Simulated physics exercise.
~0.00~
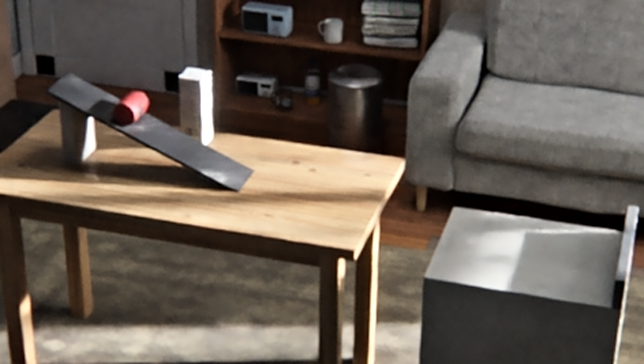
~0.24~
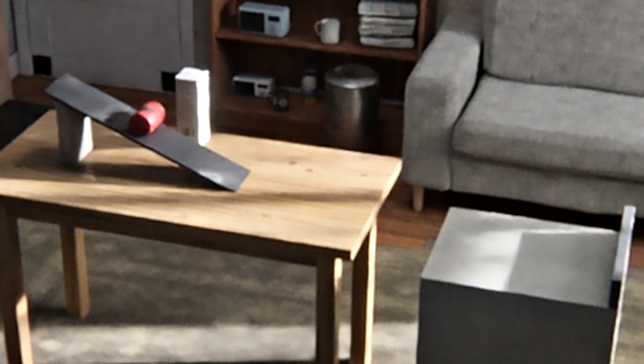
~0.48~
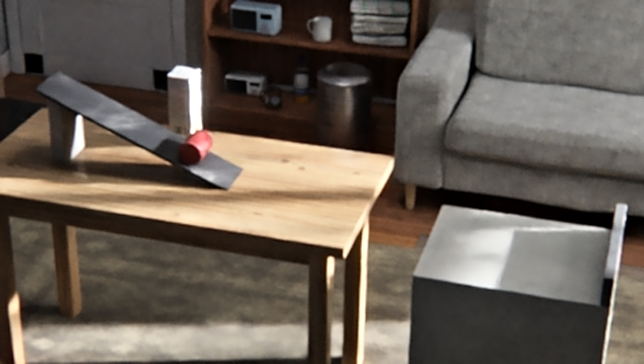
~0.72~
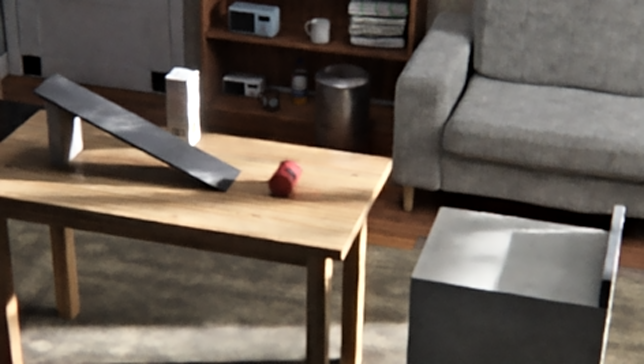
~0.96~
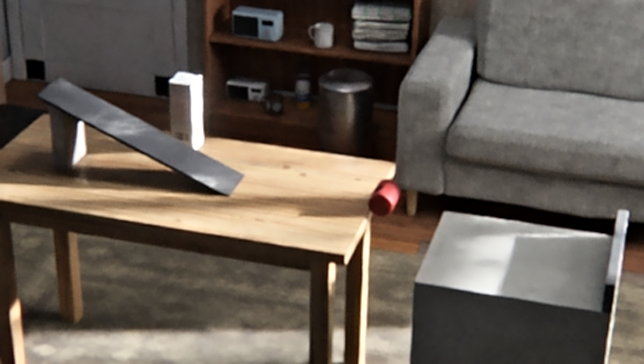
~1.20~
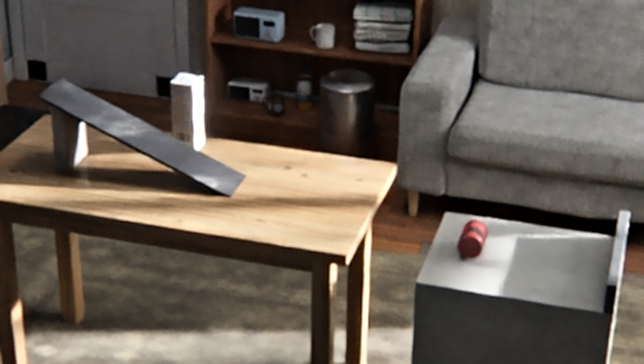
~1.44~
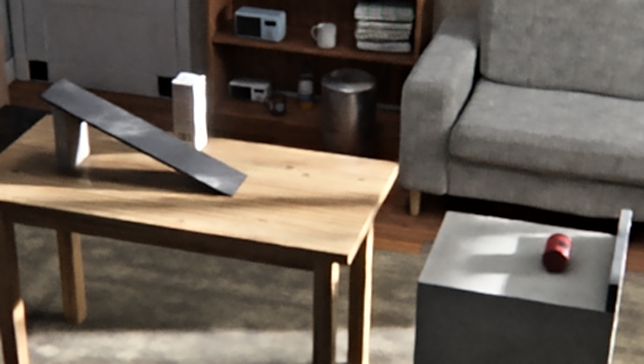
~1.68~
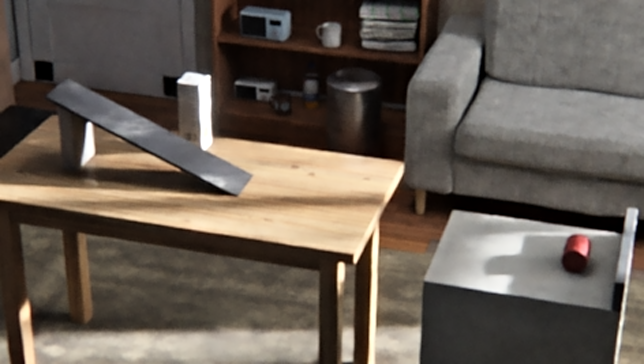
A red jar rolls down a ramp, crosses the table and lands on a cabinet.
